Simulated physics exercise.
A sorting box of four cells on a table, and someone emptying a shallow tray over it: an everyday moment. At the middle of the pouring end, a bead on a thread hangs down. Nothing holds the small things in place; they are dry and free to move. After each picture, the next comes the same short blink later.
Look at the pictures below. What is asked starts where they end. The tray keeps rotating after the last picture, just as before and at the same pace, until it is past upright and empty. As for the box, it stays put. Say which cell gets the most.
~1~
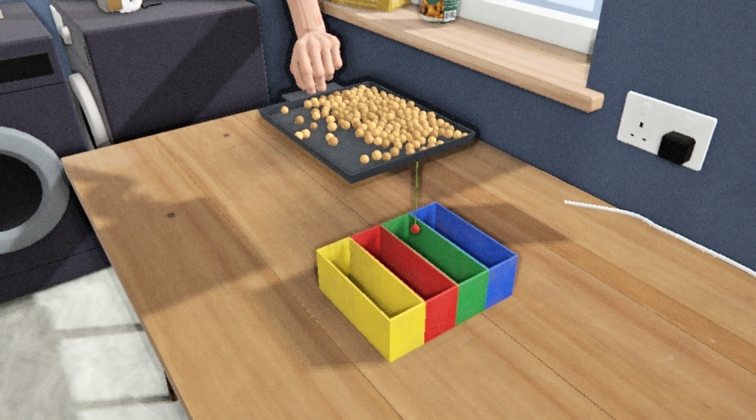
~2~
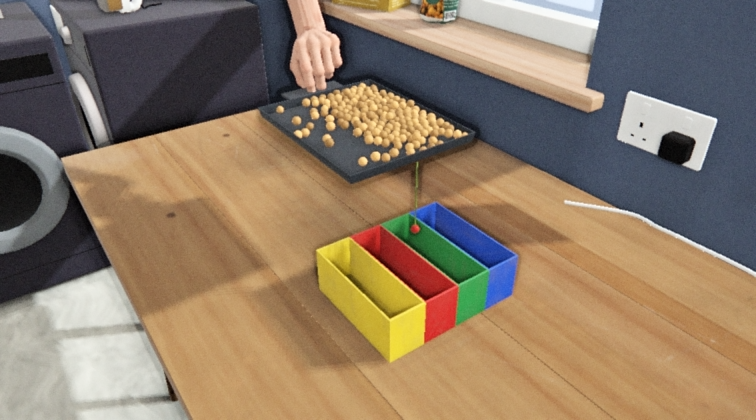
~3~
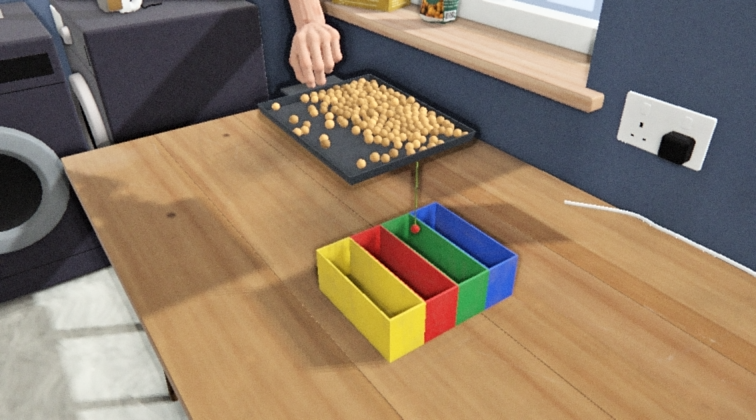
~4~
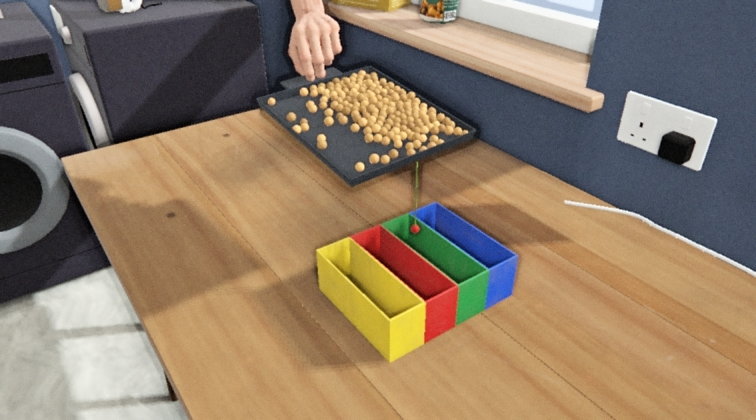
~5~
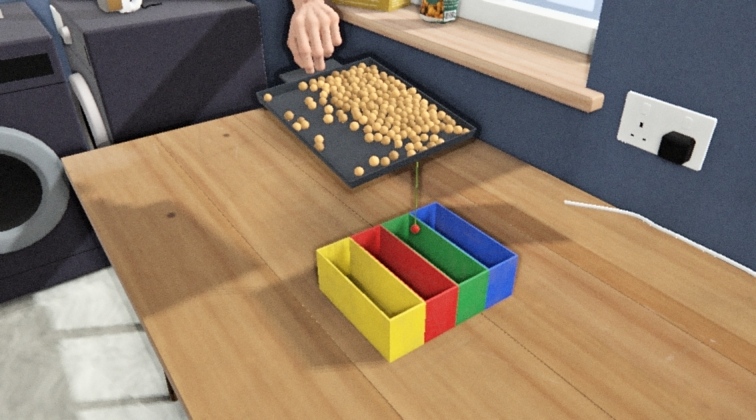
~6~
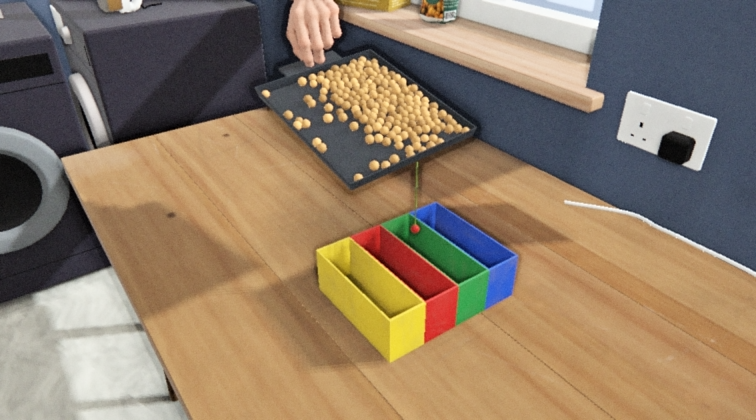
Yellow.
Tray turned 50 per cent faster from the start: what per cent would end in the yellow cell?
Near 50 %.
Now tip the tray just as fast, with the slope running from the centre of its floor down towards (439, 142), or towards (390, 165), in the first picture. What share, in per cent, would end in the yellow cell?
0 % then 40 %, roughly.
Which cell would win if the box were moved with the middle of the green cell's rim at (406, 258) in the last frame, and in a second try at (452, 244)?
The first placing favours red, while the second favours the yellow one.
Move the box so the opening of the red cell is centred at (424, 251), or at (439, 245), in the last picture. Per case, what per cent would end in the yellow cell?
Around 30 and then 20 per cent.
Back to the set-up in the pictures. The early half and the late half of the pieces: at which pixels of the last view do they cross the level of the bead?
Half one: (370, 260), half two: (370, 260).
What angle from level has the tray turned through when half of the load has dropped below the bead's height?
Around 70° at that moment.
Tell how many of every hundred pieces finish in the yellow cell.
About 50 per cent.
Just after the last frame, tray tipped steeply; roughly two thirds on the tray; about a tenth in the yellow cell; about a tenth in the red cell; just a few in the green cell; about a tenth falling or outside the box.
A moment on, tray tipped right over; just a few on the tray; roughly half in the yellow cell; roughly a quarter in the red cell; about a tenth in the green cell; just a few in the blue cell; about a tenth falling or outside the box.
Further on, tray tipped past a quarter turn; roughly half in the yellow cell; roughly a quarter in the red cell; about a tenth in the green cell; just a few in the blue cell; about a tenth falling or outside the box.
When it is over, tray tipped past a quarter turn; roughly half in the yellow cell; roughly a quarter in the red cell; about a tenth in the green cell; just a few in the blue cell; about a tenth outside the box.
